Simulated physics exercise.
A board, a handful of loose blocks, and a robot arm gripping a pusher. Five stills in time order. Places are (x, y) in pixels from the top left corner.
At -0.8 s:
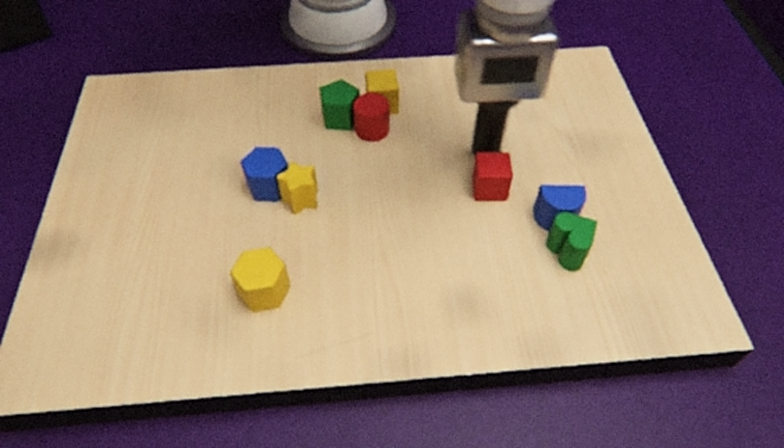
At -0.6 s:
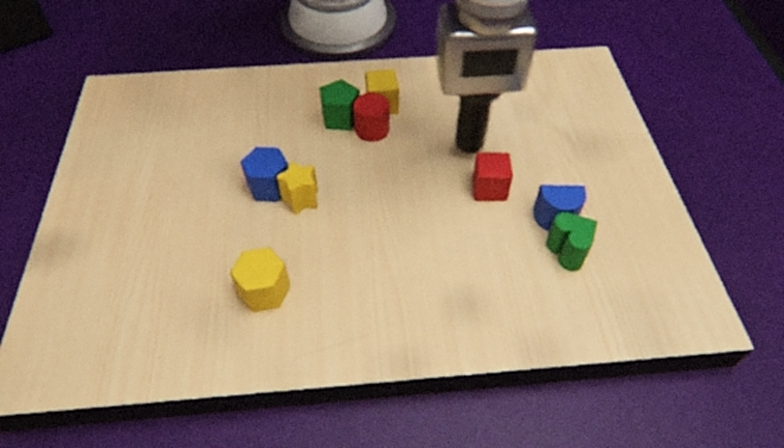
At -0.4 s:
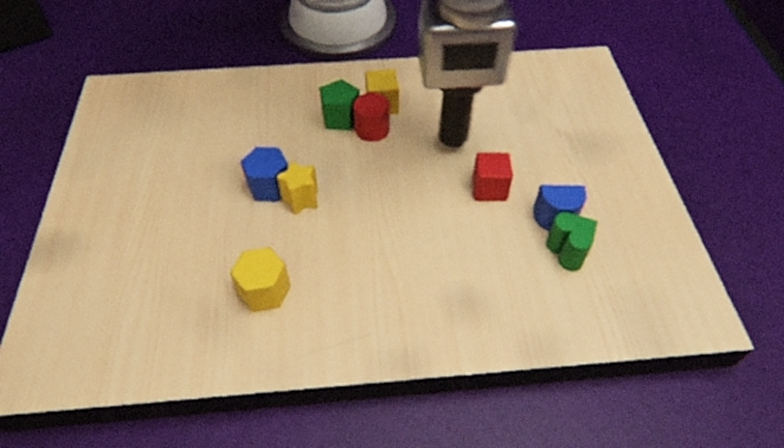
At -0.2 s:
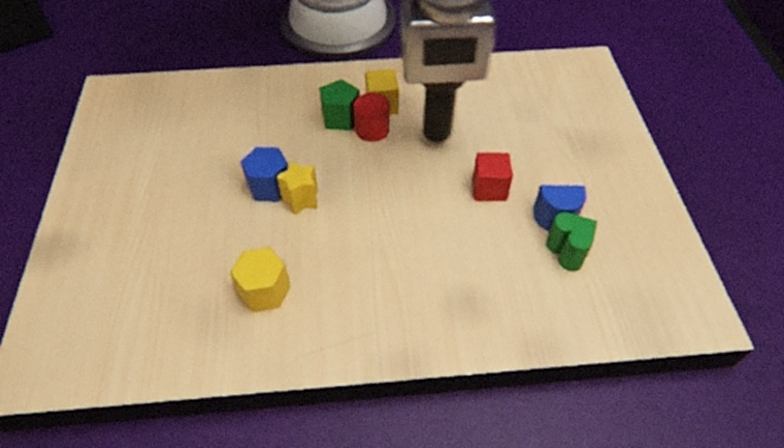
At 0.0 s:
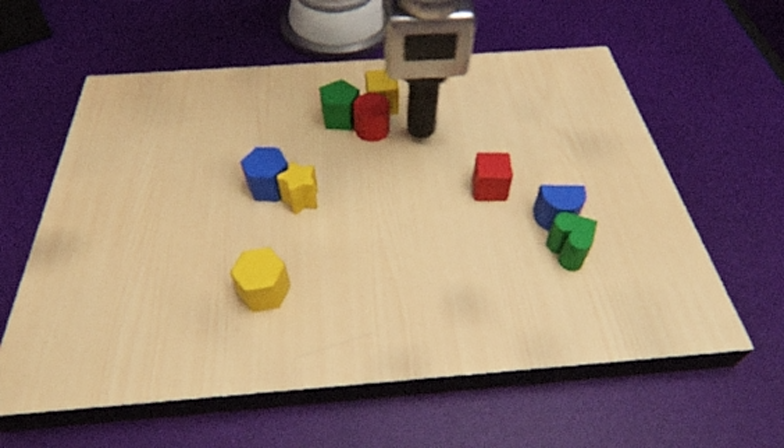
A robot arm holding a dark pusher moves steadily left and slightly toward the back above a pale wooden board on a purple surface, seen from above at an angle by a still camera. A green pentagon, yellow square and red cylinder cluster at the back, with blue and yellow pieces left, a yellow hexagon nearer, and red, blue and green blocks right. The pusher leaves the red block behind and nears the red cylinder, while every block stays still.
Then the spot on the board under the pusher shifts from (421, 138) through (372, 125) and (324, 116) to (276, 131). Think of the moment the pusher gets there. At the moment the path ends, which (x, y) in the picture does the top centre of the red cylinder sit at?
It should be at (250, 126) by then.
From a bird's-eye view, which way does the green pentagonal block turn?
It ends up turned clockwise.
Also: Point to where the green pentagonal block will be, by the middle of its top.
About (272, 80).
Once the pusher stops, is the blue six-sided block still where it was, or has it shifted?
Once the path is done, it remains where it sat before.
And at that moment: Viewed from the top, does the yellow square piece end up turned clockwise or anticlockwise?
With the clock.
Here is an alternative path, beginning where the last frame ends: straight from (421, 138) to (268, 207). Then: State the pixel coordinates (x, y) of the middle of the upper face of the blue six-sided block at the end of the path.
(235, 164)
The first path, step by step. One third of the way, pusher at (371, 114); green pentagonal block at (308, 85), turned 30° clockwise; red cylinder at (337, 100).
Two thirds of the way, pusher at (322, 106); green pentagonal block at (289, 80), turned 45° clockwise; red cylinder at (293, 104); yellow square piece at (379, 78), turned 20° clockwise.
At the end, pusher at (274, 121); blue six-sided block still; green pentagonal block at (272, 80), turned 105° clockwise; red cylinder at (250, 126); yellow square piece at (379, 78), turned 20° clockwise.
